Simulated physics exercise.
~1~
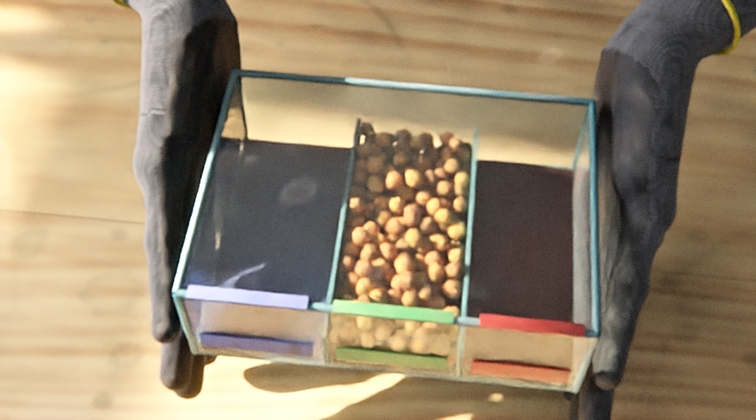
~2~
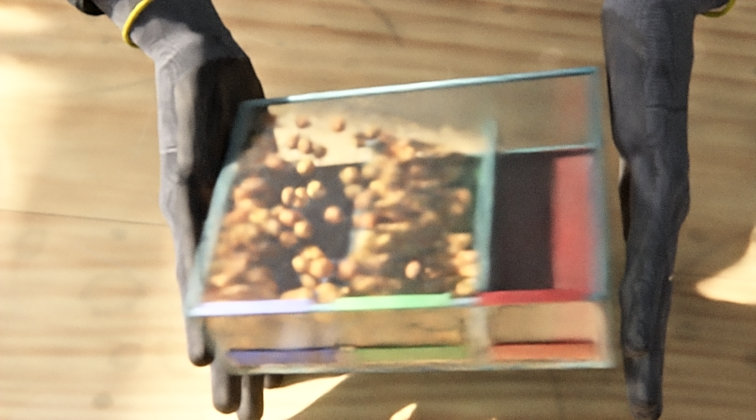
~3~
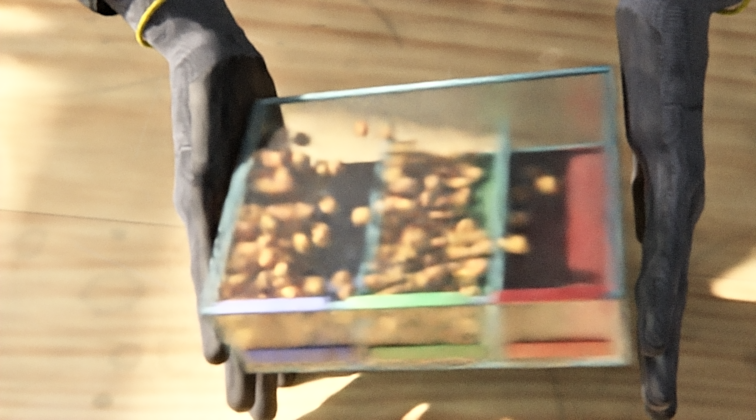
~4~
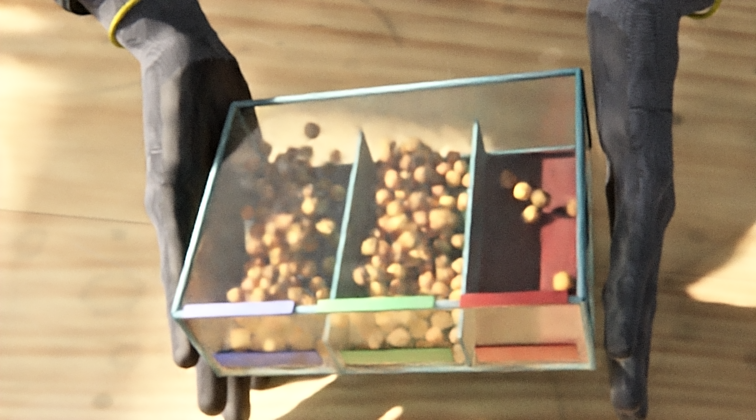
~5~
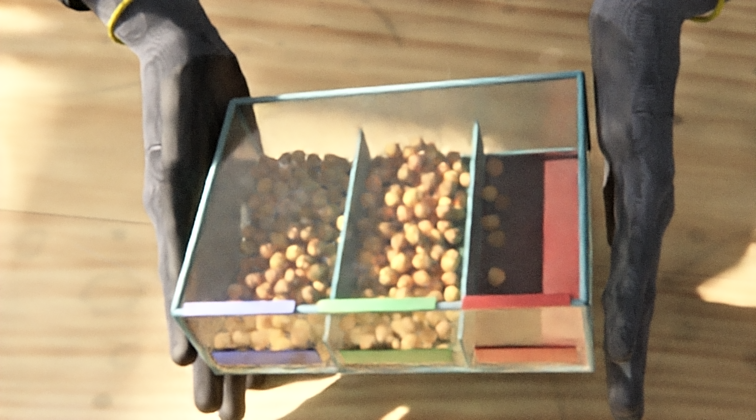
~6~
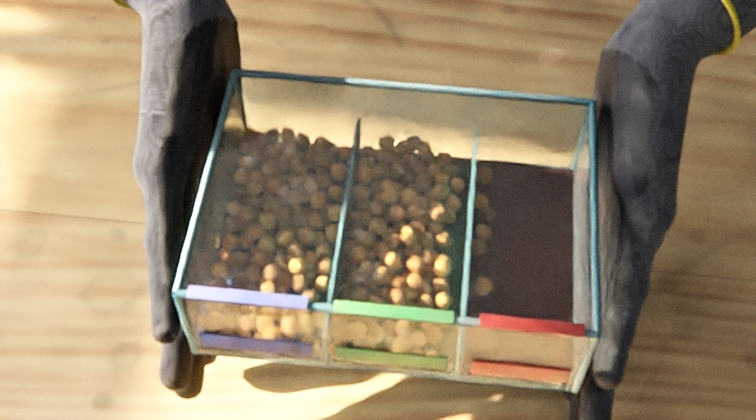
At the start, two gloved hands hold a clear, three-part box over a wooden table, with roasted chickpeas filling only the middle, green-marked section. The hands shake the box from side to side and tilt it, and the chickpeas blur as many spill over the divider into the blue-marked section on the left. A few also scatter into the red-marked section on the right. The shaking dies away while the box stays tilted, and the pieces settle. Finally the hands bring it level, with chickpeas spread across the left and middle sections and the right one almost empty.
